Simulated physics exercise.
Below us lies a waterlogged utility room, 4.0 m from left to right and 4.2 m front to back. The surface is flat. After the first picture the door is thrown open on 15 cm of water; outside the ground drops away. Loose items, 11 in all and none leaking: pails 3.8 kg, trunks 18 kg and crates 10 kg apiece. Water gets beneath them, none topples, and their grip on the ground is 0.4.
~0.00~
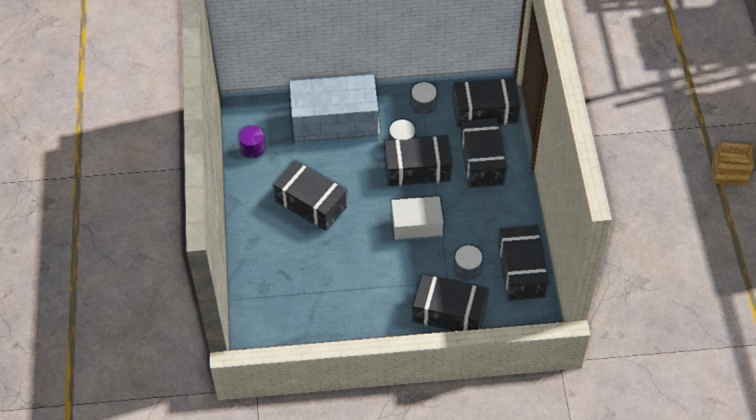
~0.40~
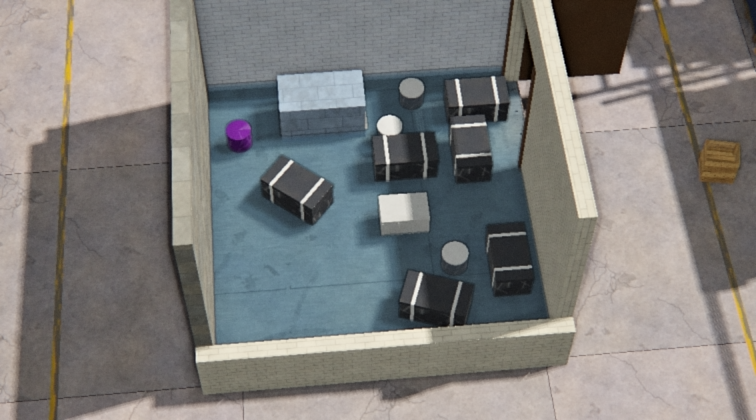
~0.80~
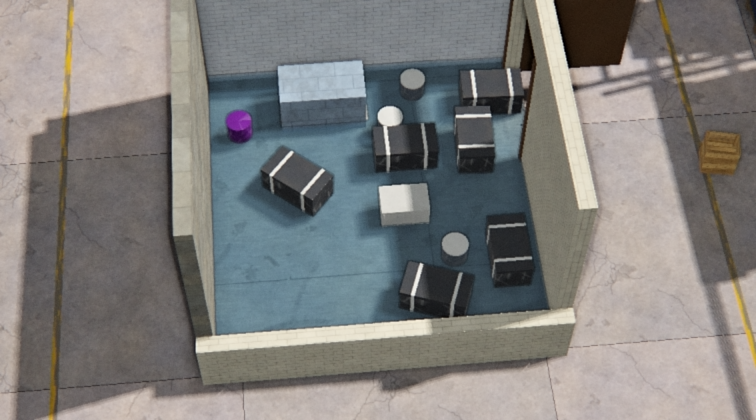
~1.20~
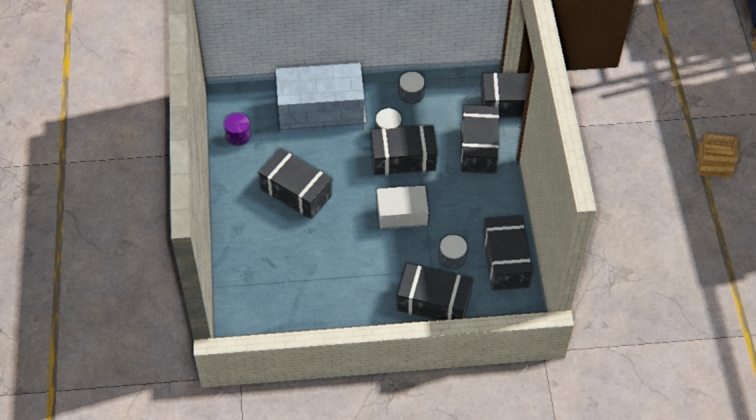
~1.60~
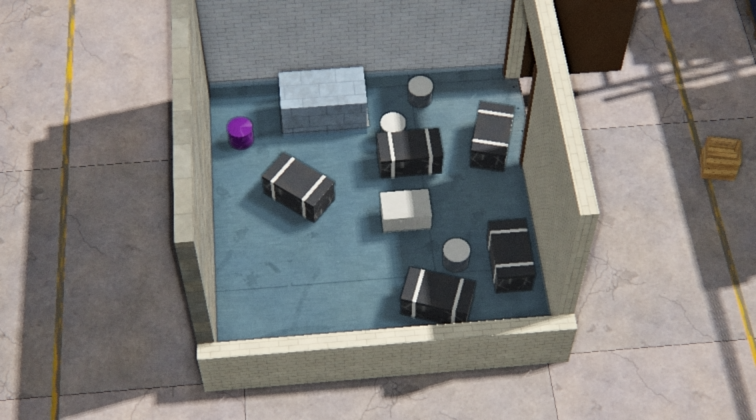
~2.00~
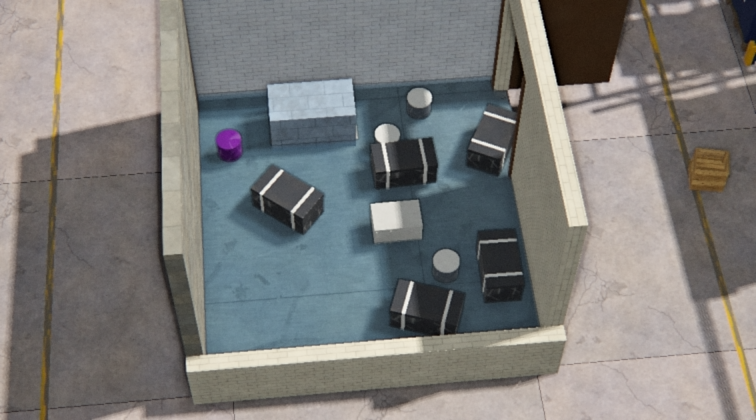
A black trunk slides right and out through the open doorway, and nearby items shift slightly.
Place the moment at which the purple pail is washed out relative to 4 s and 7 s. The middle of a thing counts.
Expect it after the second time or never.
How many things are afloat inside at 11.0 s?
At that moment 4.
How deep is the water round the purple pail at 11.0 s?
About 10 cm.
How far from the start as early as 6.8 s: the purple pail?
About 20 cm.
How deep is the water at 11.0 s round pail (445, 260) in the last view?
About 9 cm.
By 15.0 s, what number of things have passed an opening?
8 of them.
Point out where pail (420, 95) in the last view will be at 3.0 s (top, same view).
Around (447, 90).
After 3.0 s the purple pail is near (229, 140), 0.0 m from its start, afloat; 2 of 11 are out; 9 afloat.
After 6.8 s the purple pail is near (239, 133), 0.2 m from its start, afloat; 5 of 11 are out; 6 afloat.
After 11.0 s the purple pail is near (244, 135), 0.2 m from its start, afloat; 7 of 11 are out; 4 afloat.
After 15.0 s the purple pail is near (250, 126), 0.4 m from its start, afloat; 8 of 11 are out; 3 afloat.
